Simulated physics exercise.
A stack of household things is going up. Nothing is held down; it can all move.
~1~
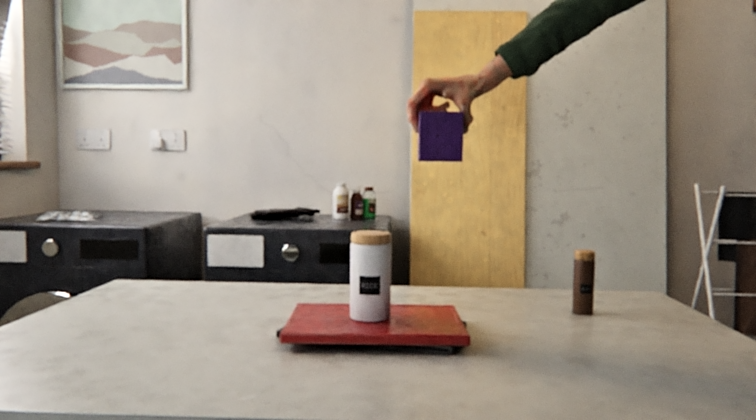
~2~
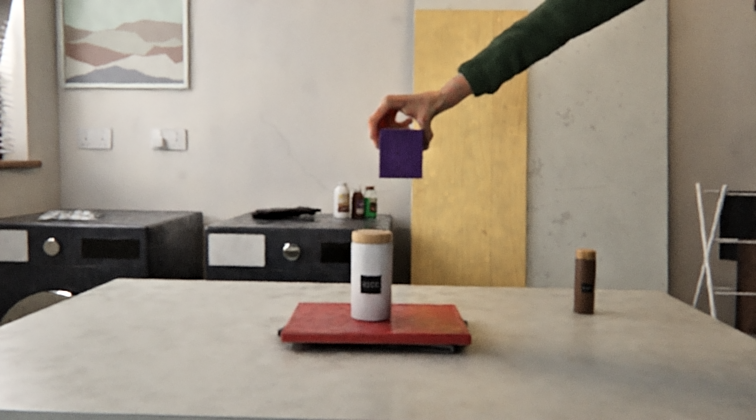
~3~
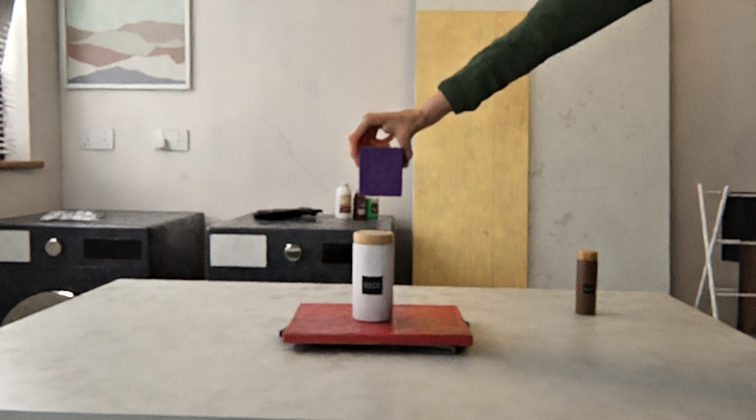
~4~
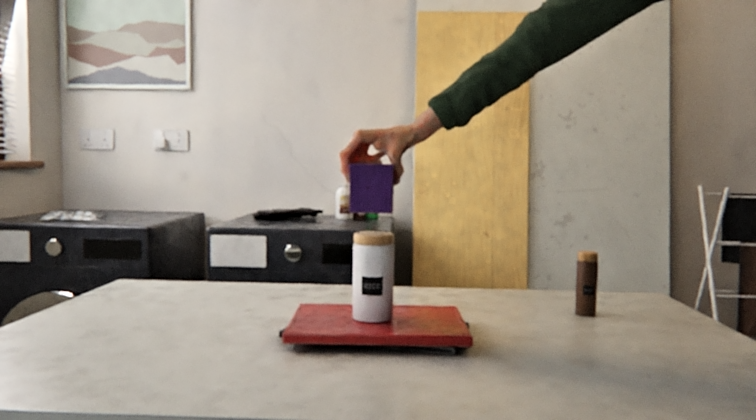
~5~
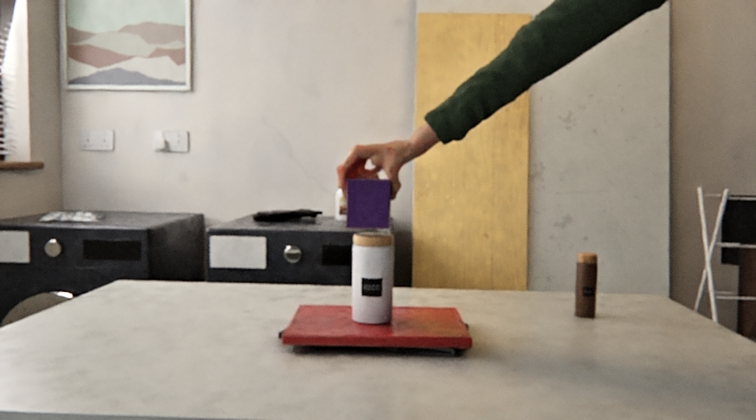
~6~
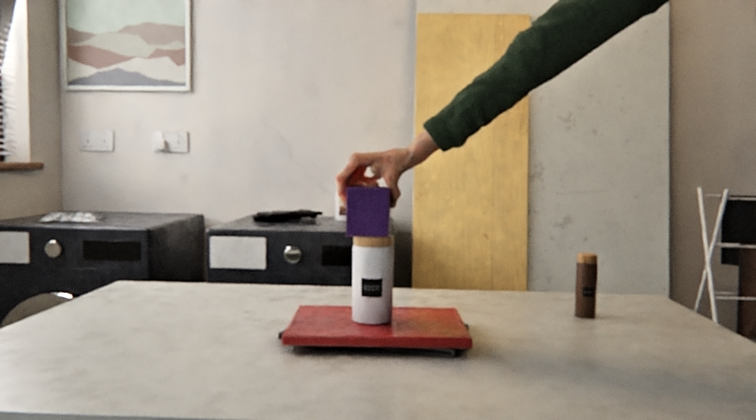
A purple block, held by a hand, moves left and down onto the white canister's lid.
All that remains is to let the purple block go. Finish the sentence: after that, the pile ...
The pile stays as it was.
Then, 0.60 s on from there, no change.
Then, 1.50 s on from there, purple block resting near (368, 211).
In the end, all 5 unmoved. At the end, from the last picture's camera, purple block near (368, 211). The pile keeps its balance.
